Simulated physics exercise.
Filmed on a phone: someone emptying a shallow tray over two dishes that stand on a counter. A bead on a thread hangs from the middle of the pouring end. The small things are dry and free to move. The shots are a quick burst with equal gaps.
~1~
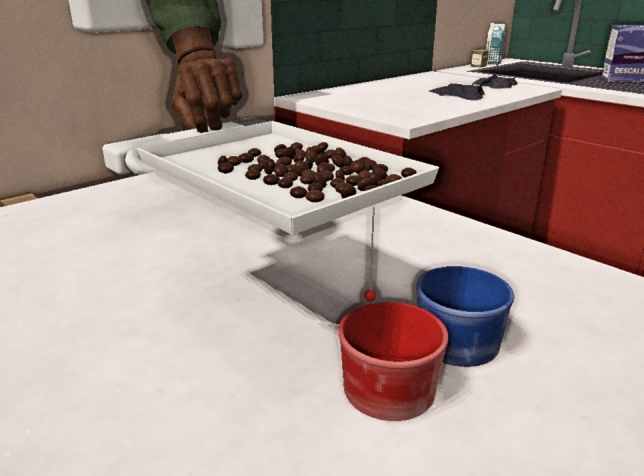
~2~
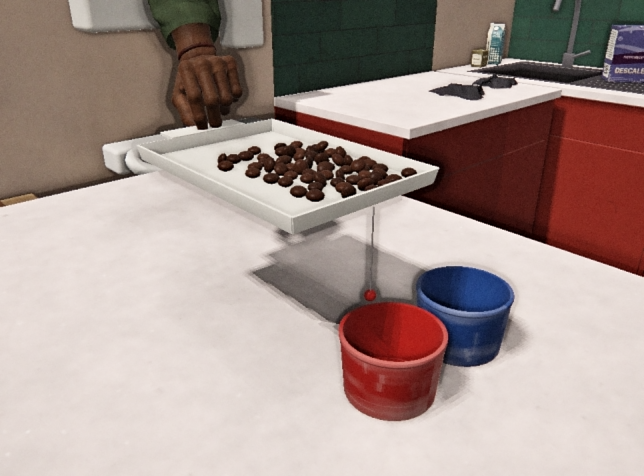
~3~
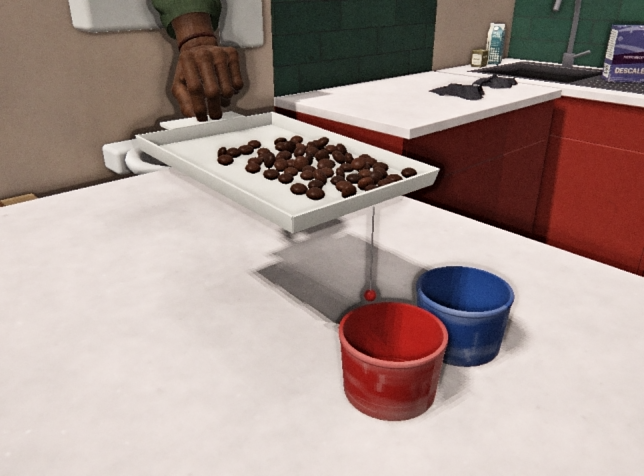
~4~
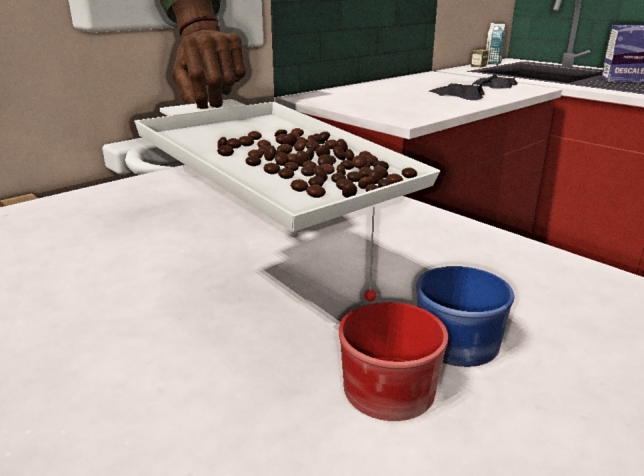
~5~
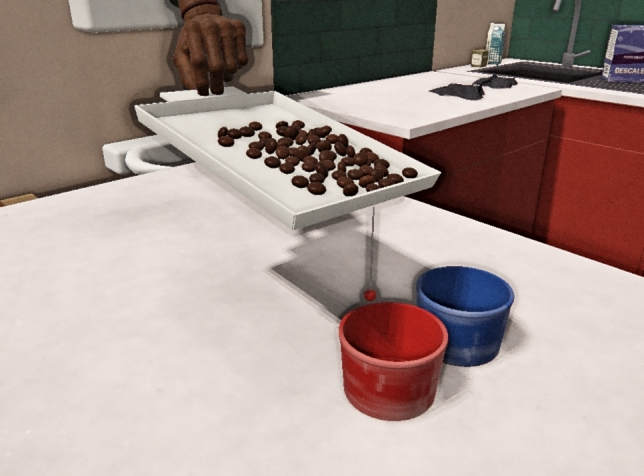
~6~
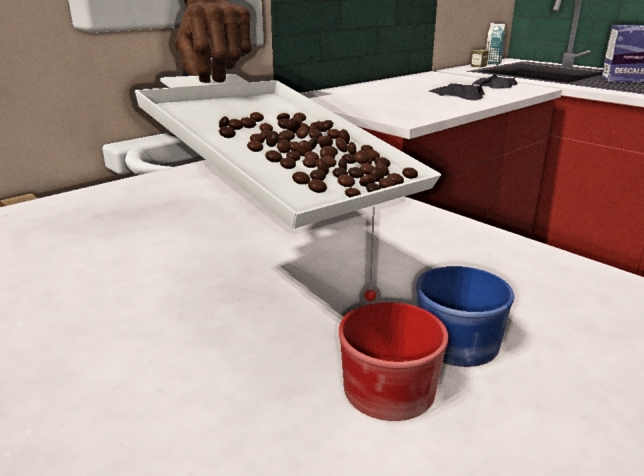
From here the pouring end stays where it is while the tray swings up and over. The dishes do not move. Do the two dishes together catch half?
Caught overall: Over half.
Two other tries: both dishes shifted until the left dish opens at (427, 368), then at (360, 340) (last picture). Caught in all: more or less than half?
One: Under half. Two: More than half.
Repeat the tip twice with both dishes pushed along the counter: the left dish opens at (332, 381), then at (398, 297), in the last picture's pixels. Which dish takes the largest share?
First right, then the dish on the left.
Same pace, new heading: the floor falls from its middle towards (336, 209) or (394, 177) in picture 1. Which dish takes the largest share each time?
First the left one, then the right dish.
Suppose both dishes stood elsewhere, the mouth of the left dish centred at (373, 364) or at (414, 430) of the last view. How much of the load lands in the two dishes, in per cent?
About 80 and 0 per cent.
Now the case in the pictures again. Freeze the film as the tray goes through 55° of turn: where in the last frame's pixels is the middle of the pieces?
Roughly at (374, 143).
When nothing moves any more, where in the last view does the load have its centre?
Roughly at (414, 368).
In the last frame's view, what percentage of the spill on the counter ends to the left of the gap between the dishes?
It comes to 40 per cent or so.
Soon, tray tipped steeply; all on the tray.
A while on, tray tipped right over; most on the tray; a stray few in the left dish; a stray few in the right dish; a small part in the air.
Towards the end, tray tipped past a quarter turn; about half in the left dish; about a third in the right dish; a small part outside both.
Finally, tray tipped past a quarter turn; about half in the left dish; about a third in the right dish; a small part outside both.
